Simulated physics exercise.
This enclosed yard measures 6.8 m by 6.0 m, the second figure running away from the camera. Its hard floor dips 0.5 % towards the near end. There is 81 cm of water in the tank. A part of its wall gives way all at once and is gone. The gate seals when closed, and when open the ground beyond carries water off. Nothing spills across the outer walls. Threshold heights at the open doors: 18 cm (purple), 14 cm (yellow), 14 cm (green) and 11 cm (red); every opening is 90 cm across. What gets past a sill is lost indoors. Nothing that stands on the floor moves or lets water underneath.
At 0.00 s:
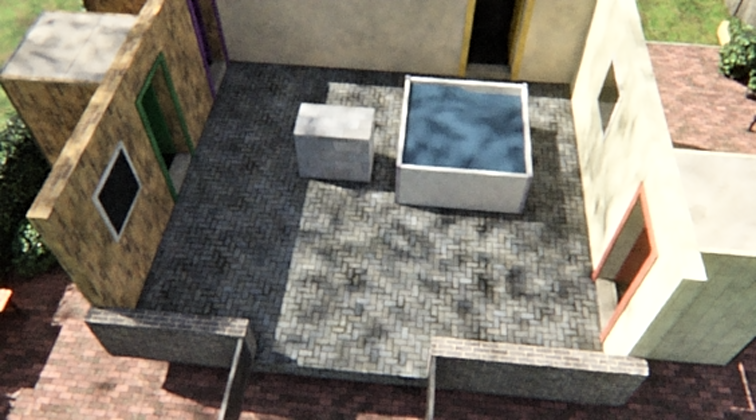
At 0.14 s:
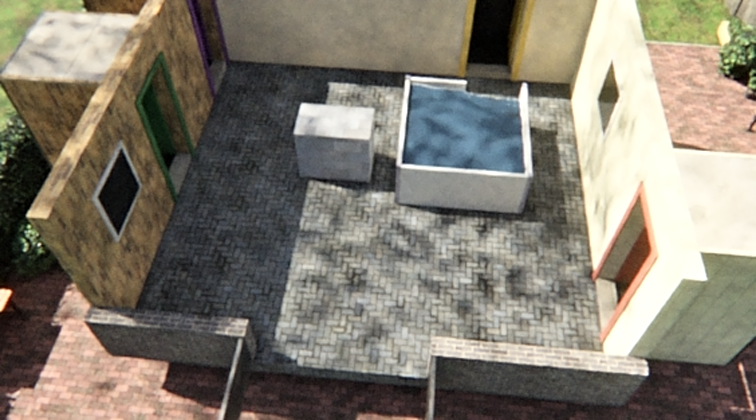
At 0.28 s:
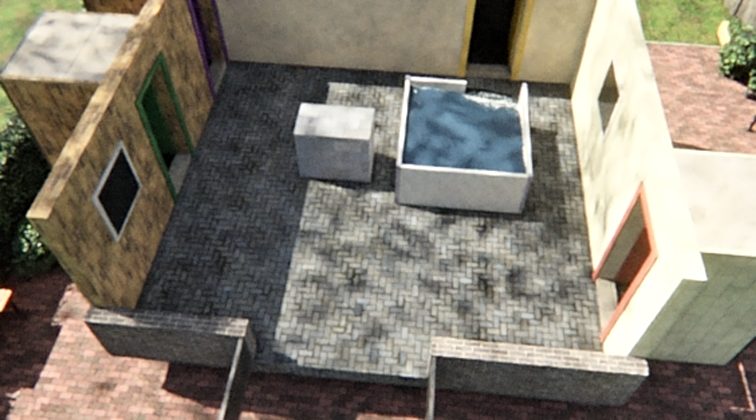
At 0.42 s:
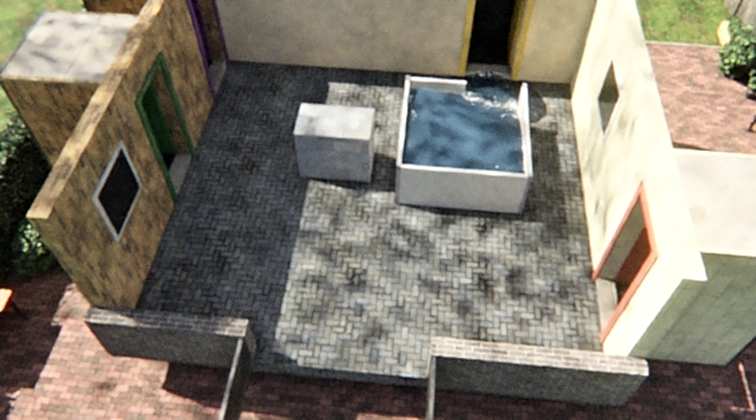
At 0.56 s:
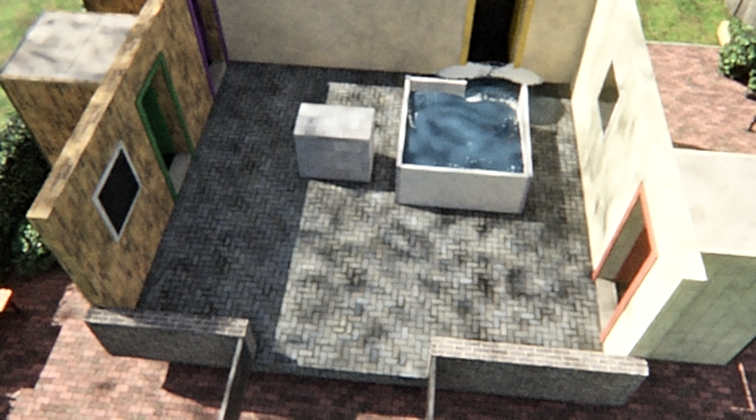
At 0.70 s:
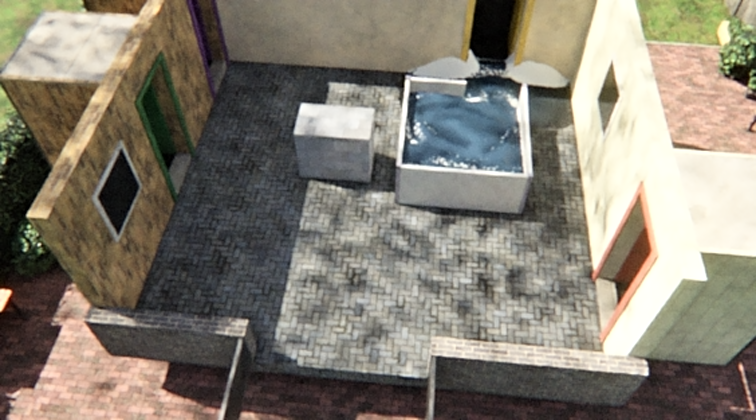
Water in a pale open tank in a paved, walled yard begins to churn as part of the tank's far side disappears, then pours out behind it and spreads across the paving near the yellow-framed doorway, while the grey block stays still.
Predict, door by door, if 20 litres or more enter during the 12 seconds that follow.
Door by door: At the purple door it keeps below the limit; at the yellow door it passes the limit; at the green door it stays under the limit; at the red door it keeps below the limit.
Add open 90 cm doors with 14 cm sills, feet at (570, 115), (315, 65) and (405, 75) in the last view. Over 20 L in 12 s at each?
In that order: Over, below, under.
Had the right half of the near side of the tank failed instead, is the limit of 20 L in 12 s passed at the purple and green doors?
Against that limit: Purple under, green not over.
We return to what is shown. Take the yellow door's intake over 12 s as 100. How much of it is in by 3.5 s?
About 80 per cent.
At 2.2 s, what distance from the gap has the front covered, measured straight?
Roughly 5.2 m.
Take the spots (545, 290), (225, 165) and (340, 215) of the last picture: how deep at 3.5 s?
About 4, 0 and 0 cm.
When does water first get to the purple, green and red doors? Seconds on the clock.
Arrival: Purple 2.2 s, green 3.6 s, red 2.6 s.
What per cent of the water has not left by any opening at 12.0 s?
Some 70 per cent remains.
After 1.4 s water covers 15 % of the floor and is deepest (62 cm) near (567, 86); purple door not reached, yellow door 47 cm at the sill, 230 L in, green door not reached, red door not reached.
After 2.2 s water covers 30 % of the floor and is deepest (40 cm) near (510, 83); purple door not reached, yellow door 40 cm at the sill, 455 L in, green door not reached, red door not reached.
After 3.5 s water covers 50 % of the floor and is deepest (30 cm) near (492, 81); purple door 14 cm at the sill, 0 L in, yellow door 31 cm at the sill, 632 L in, green door not reached, red door 3 cm at the sill, 0 L in.
After 7.0 s water covers 85 % of the floor and is deepest (18 cm) near (576, 375); purple door 8 cm at the sill, 0 L in, yellow door 16 cm at the sill, 771 L in, green door 6 cm at the sill, 0 L in, red door 9 cm at the sill, 0 L in.
After 12.0 s water covers 95 % of the floor and is deepest (10 cm) near (185, 179); purple door 6 cm at the sill, 0 L in, yellow door 8 cm at the sill, 775 L in, green door 8 cm at the sill, 0 L in, red door 7 cm at the sill, 3 L in.
